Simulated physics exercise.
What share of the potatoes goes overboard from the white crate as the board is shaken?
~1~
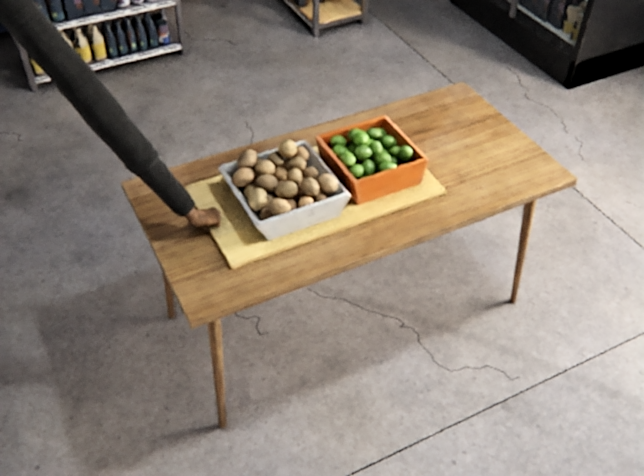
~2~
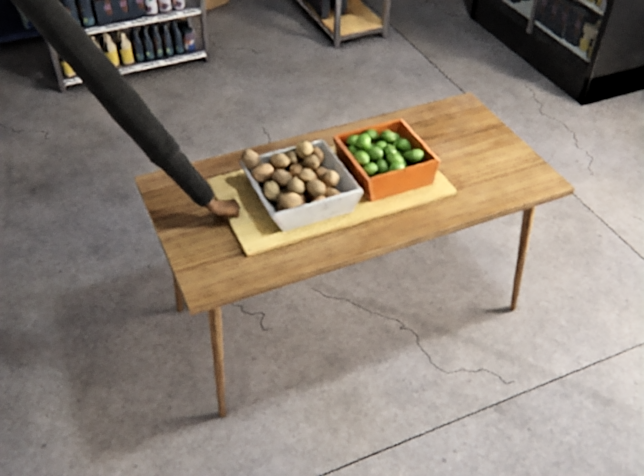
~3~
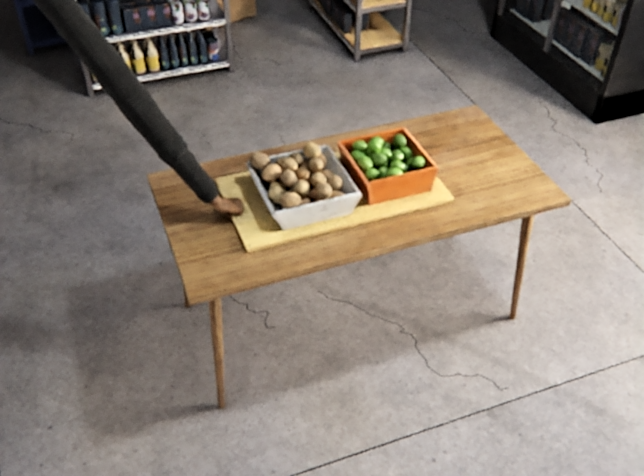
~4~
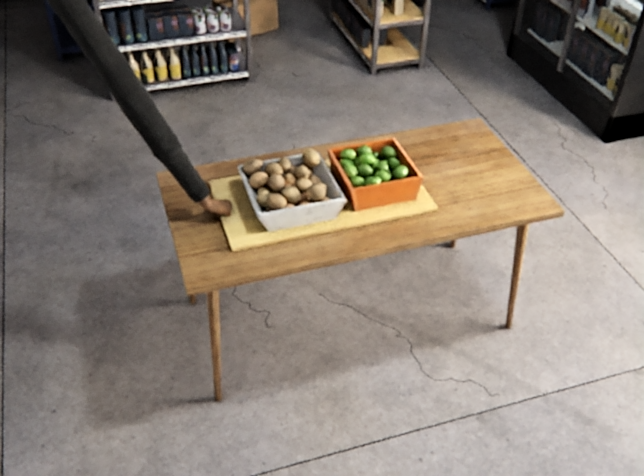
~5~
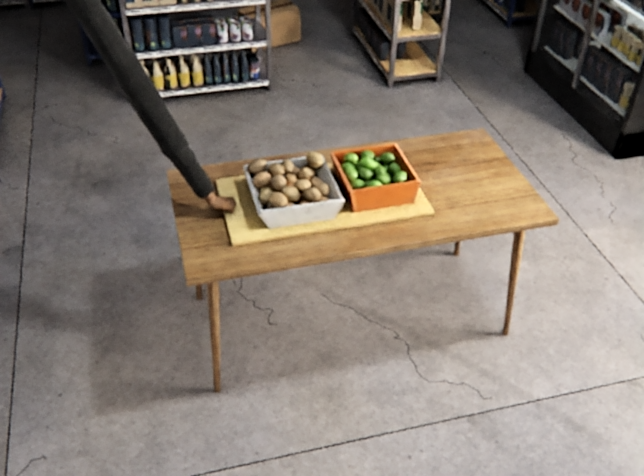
Fewer than one in six of the potatoes go out of the white crate, and none are seen to have left it at the end.
We see a dark-sleeved arm with its hand at a pale board on a wooden table, shaking a white crate of potatoes and an orange crate of green fruit slightly right, then slightly left. At the end, both loads are still in their crates.
